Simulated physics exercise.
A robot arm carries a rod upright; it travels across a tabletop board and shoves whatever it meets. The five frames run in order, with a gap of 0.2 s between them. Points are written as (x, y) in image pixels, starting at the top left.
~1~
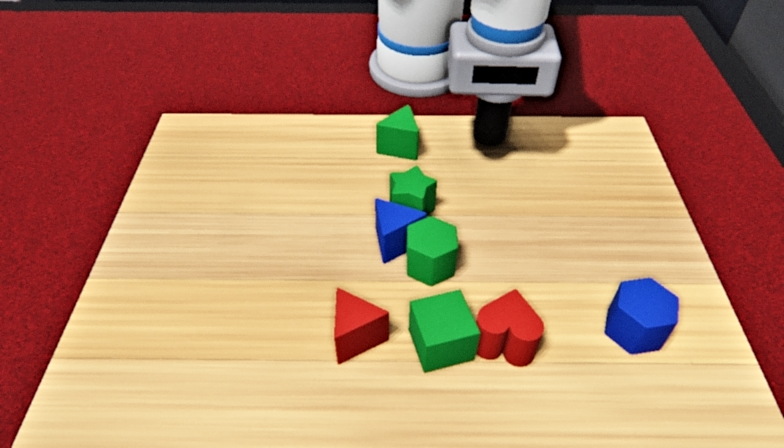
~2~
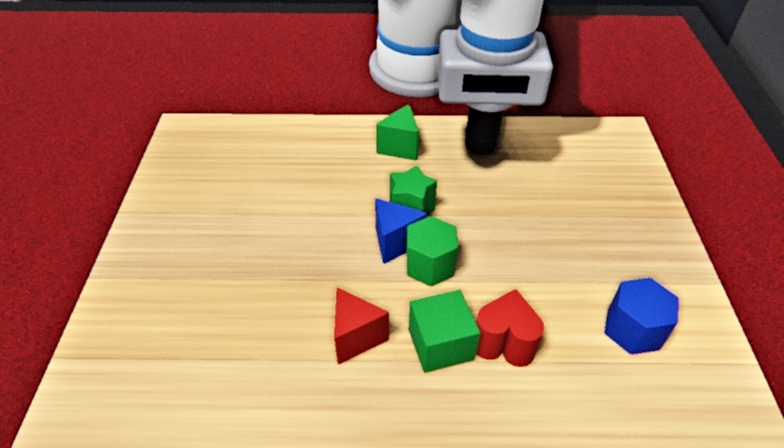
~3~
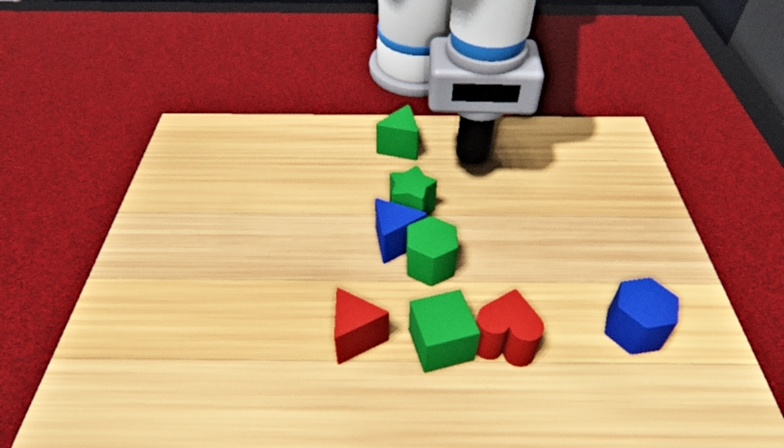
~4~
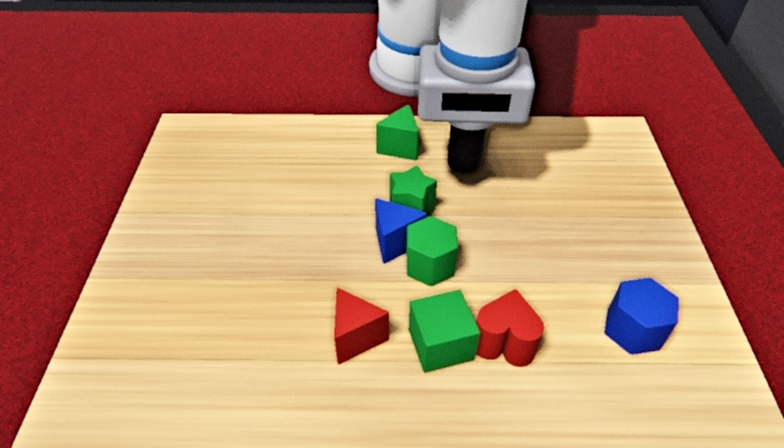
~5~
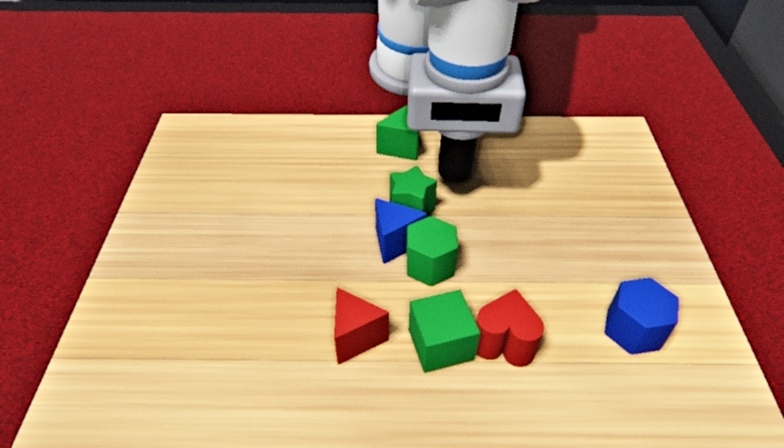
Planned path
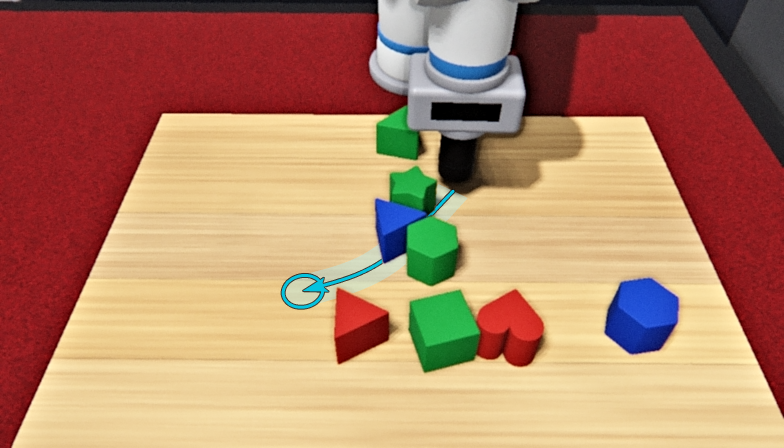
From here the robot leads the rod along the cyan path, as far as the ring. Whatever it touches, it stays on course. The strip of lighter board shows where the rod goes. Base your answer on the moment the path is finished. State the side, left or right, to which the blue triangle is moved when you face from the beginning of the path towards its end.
Taking start-to-end as forward, the block's sideways shift goes to the right.
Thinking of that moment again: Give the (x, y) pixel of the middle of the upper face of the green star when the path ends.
When the path ends, it will be at (371, 199).
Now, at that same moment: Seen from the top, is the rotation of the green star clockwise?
Yes - that is the case.
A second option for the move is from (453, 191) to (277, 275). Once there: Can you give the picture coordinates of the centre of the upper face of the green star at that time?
It should be at about (232, 261).
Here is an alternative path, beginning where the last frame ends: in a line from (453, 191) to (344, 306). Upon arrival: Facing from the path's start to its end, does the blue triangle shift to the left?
My answer is no.
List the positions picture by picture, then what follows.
Tip of the rod at (489, 137), middles of tops, red triangle at (354, 311), blue triangle at (395, 214), green star at (412, 181), green hexagonal block at (433, 236), in the first picture.
Rod at (481, 146), nothing pushed, in the second picture.
Rod at (472, 154), nothing pushed, in the third picture.
Rod at (464, 163), nothing pushed, in the fourth picture.
Rod at (455, 172), red triangle at (354, 311), blue triangle at (395, 214), green star at (412, 181), green hexagonal block at (433, 236), in the fifth picture.
The line goes from (453, 191) via (417, 229) and (371, 268), ending at (303, 291).
The first path, step by step. One third of the way, rod at (418, 210); blue triangle at (382, 222), turned 25° anticlockwise; green star at (382, 194), turned 55° clockwise.
Two thirds of the way, rod at (370, 249); blue triangle at (334, 249), turned 45° clockwise; green star at (371, 199), turned 95° clockwise; green hexagonal block at (432, 242), turned 20° anticlockwise.
At the end, rod at (300, 272); red triangle unmoved; blue triangle at (260, 272), turned 50° clockwise; green star at (371, 199), turned 95° clockwise; green hexagonal block at (432, 242), turned 20° anticlockwise.
